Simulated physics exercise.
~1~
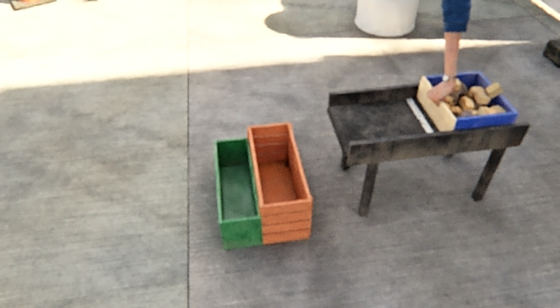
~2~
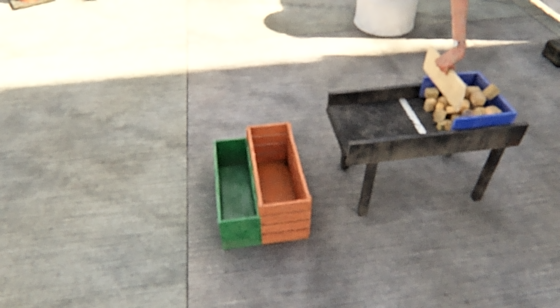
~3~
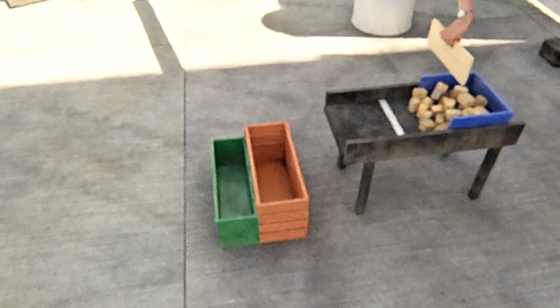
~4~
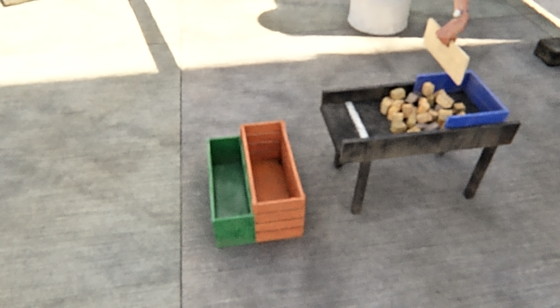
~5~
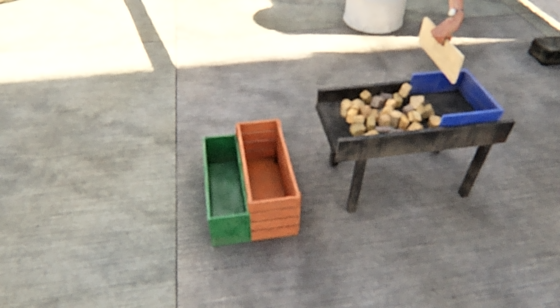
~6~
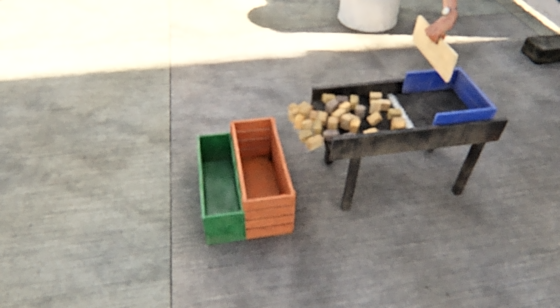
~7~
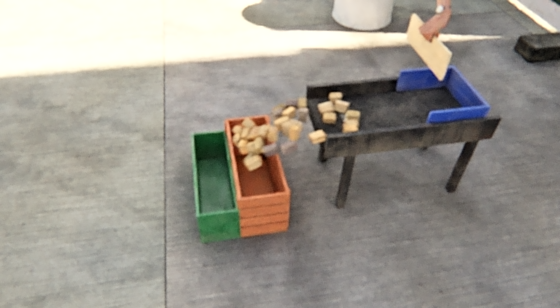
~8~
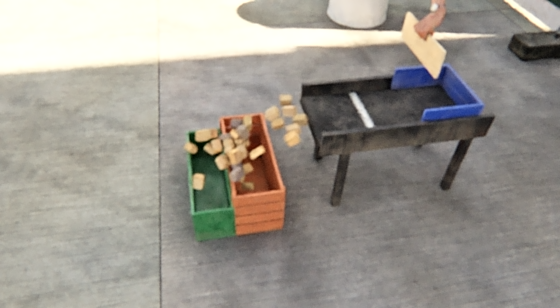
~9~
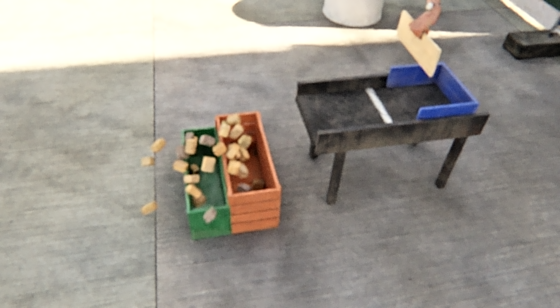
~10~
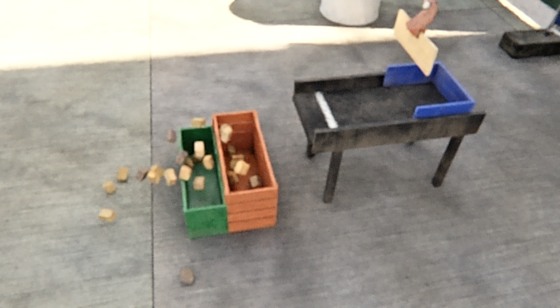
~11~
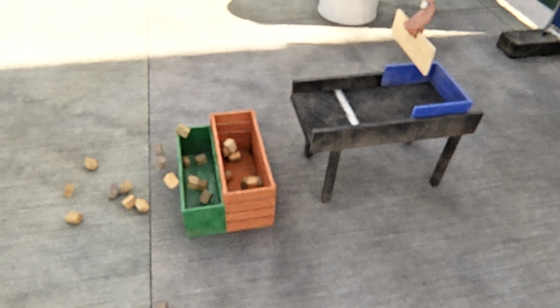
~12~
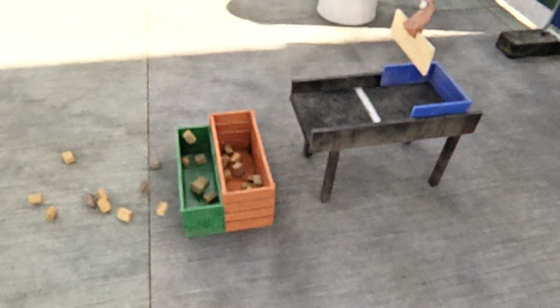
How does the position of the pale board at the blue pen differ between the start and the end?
At the start the board stands down at the left side of the blue pen, against the blocks. By the end it is held up by the hand, above the emptied pen.
